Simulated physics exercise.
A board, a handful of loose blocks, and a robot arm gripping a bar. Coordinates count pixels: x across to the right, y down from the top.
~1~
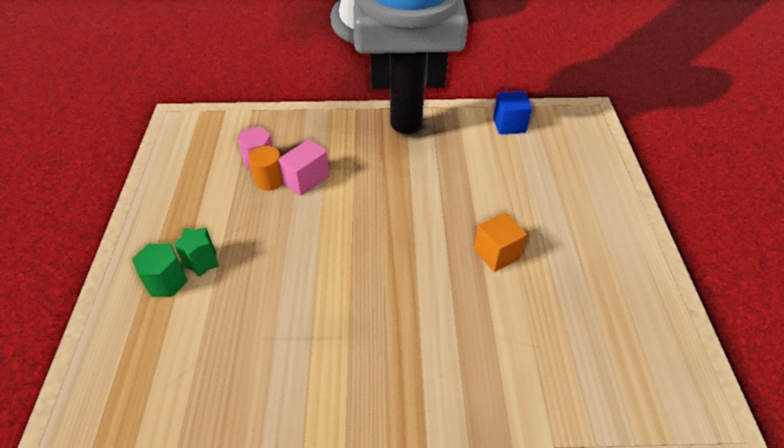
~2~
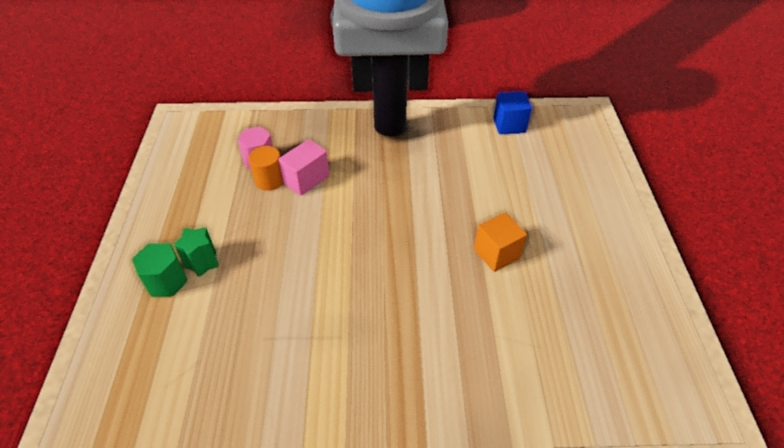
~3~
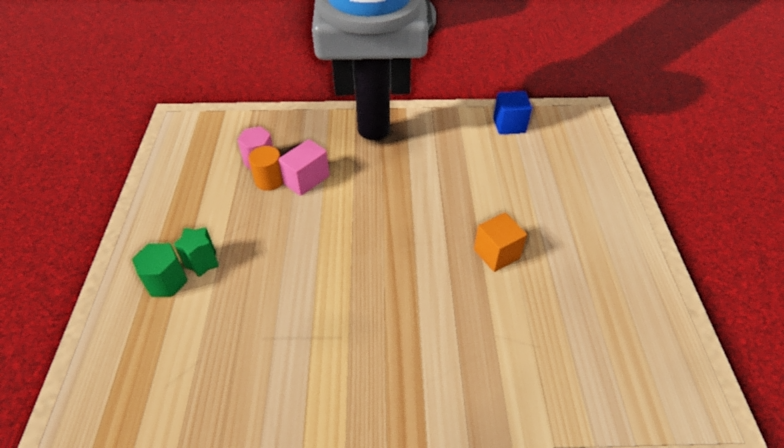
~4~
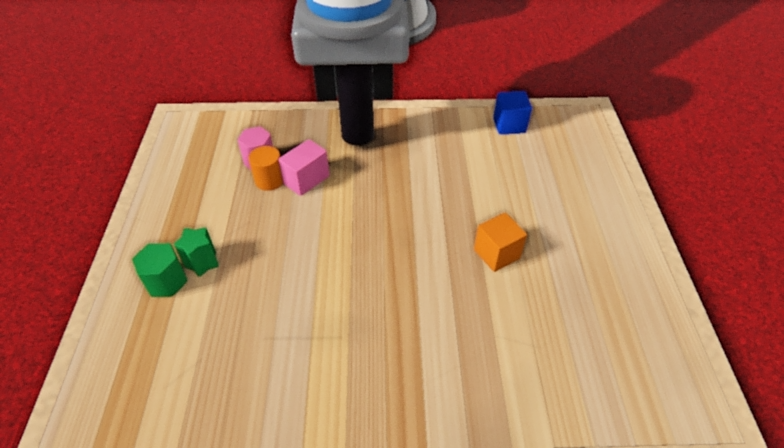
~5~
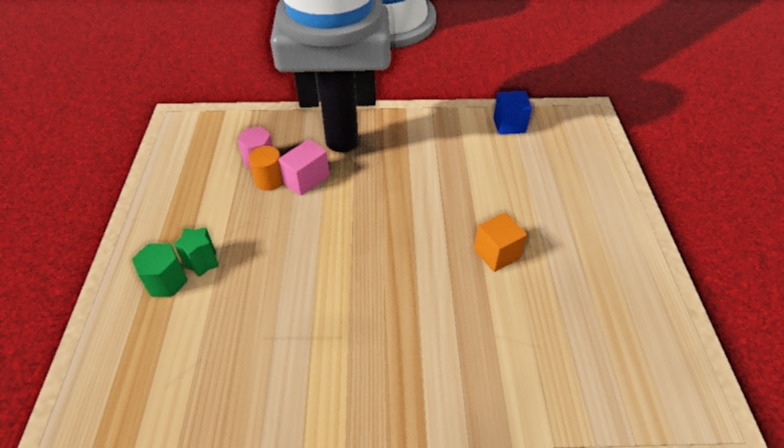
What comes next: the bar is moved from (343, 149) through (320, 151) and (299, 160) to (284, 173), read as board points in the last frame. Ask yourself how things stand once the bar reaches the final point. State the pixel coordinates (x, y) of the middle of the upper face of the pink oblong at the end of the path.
The pink oblong ends near (294, 173).
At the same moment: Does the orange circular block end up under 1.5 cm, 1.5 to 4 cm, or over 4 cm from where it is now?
Travels 1.5 to 4 cm.
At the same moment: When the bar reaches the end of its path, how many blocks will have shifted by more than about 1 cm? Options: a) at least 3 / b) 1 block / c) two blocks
c: Two blocks.
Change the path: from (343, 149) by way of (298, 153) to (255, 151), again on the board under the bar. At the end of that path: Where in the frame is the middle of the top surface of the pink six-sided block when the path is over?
The middle of the upper face of the pink six-sided block will lie at about (222, 142) in the picture.
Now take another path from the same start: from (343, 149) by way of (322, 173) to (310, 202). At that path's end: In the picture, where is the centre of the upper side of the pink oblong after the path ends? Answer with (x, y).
The point I'd pick in the picture is (265, 188).
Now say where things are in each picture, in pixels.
Bar's lower end at (407, 124); pink six-sided block at (254, 137); orange circular block at (264, 156); pink oblong at (303, 155), in the first frame.
Bar at (390, 126); blocks still, in the second frame.
Bar at (374, 130); blocks still, in the third frame.
Bar at (358, 135); blocks still, in the fourth frame.
Bar at (342, 142); pink six-sided block at (254, 137); orange circular block at (264, 156); pink oblong at (303, 155), in the fifth frame.
What follows on the original path. Halfway along, bar at (307, 148); pink oblong at (300, 158).
At the end, bar at (282, 166); pink six-sided block still; orange circular block at (251, 165); pink oblong at (294, 173), turned 60° anticlockwise.
